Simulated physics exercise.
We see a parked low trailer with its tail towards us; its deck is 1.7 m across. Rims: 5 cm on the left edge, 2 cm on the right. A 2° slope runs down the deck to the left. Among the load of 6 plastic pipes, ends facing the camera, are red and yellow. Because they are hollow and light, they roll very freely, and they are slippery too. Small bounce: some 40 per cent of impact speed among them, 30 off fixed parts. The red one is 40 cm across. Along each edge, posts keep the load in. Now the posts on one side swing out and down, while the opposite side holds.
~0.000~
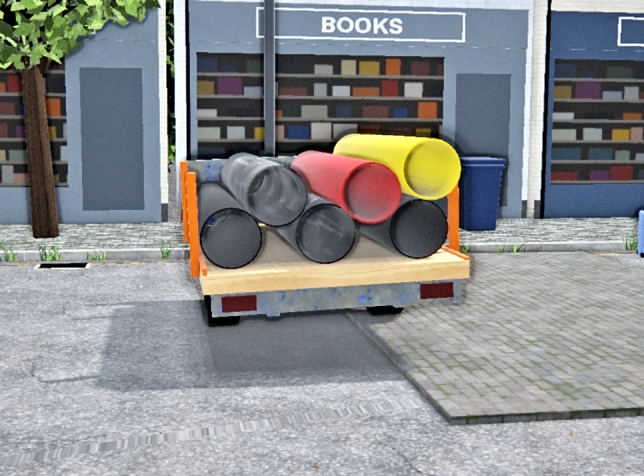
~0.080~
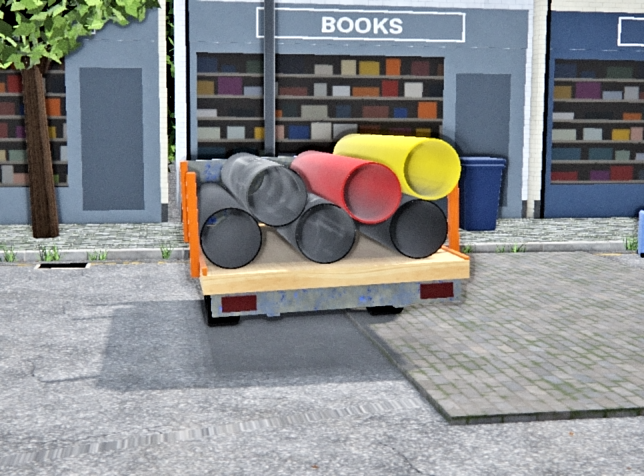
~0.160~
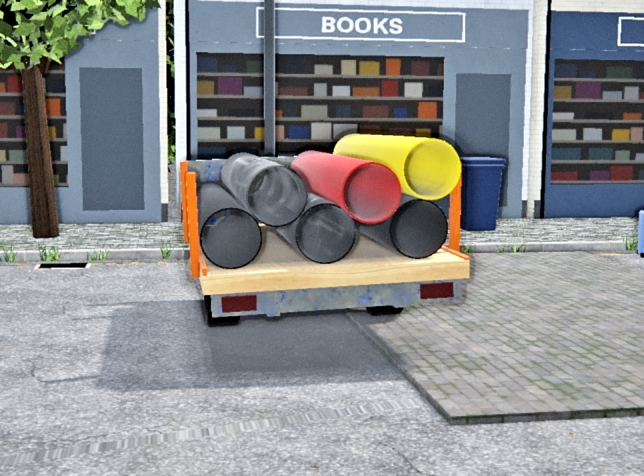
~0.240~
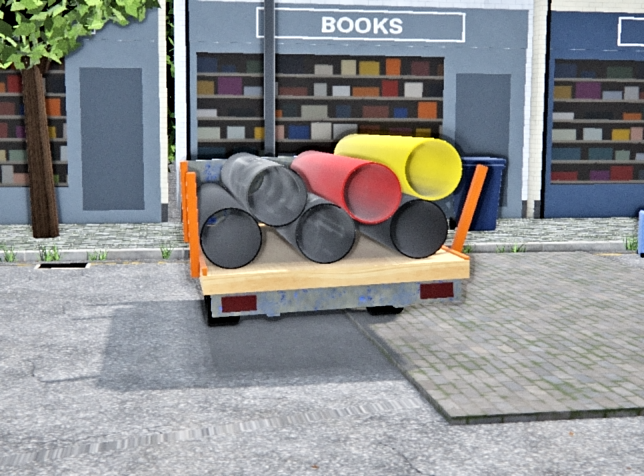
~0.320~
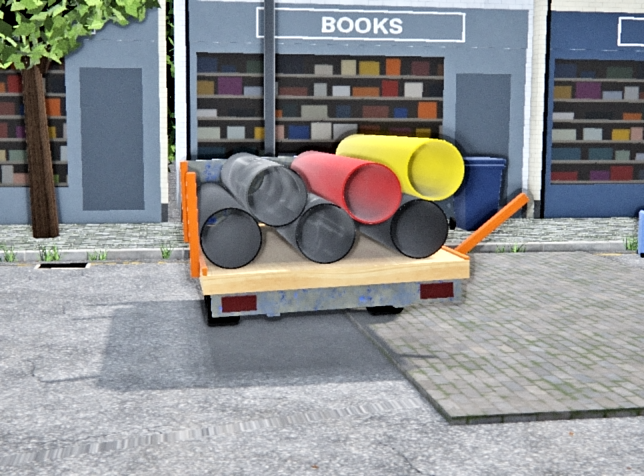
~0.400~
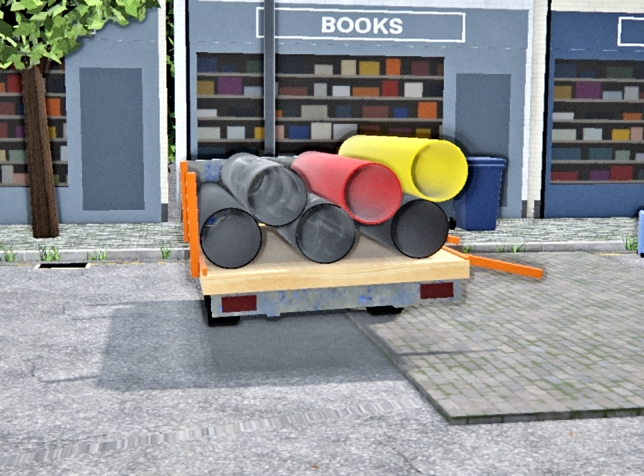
A low trailer stood parked outside a bookshop, stacked with grey, red and yellow pipes, when the orange posts on its right side swung outward and down, and the yellow pipe shifted slightly right.
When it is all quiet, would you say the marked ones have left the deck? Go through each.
Red pipe no, it has not; yellow yes, it has.
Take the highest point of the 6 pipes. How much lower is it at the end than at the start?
20 cm.
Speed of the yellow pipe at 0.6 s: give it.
About 0.8 m/s.
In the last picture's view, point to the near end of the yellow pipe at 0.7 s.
Position: About (467, 187).
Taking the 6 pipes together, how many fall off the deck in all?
Total: 1.
Then, 0.6 s in, red is up on others, 60 cm from the right edge; yellow is up on others, 5 cm from the right edge, rolling right; 0 of 6 are off.
Then, 0.7 s in, yellow is dropping off the right side; still the same for red; 1 of 6 is off.
Then, 0.8 s in, red is up on others, 60 cm from the right edge, rolling right; yellow is dropping off the right side; 1 of 6 is off.
Then, 0.9 s in, red is up on others, 55 cm from the right edge, rolling right; yellow is dropping off the right side; 1 of 6 is off.
In the end (5.0 s), red is on the deck, 45 cm from the right edge; yellow is down on the right; 1 of 6 is off.
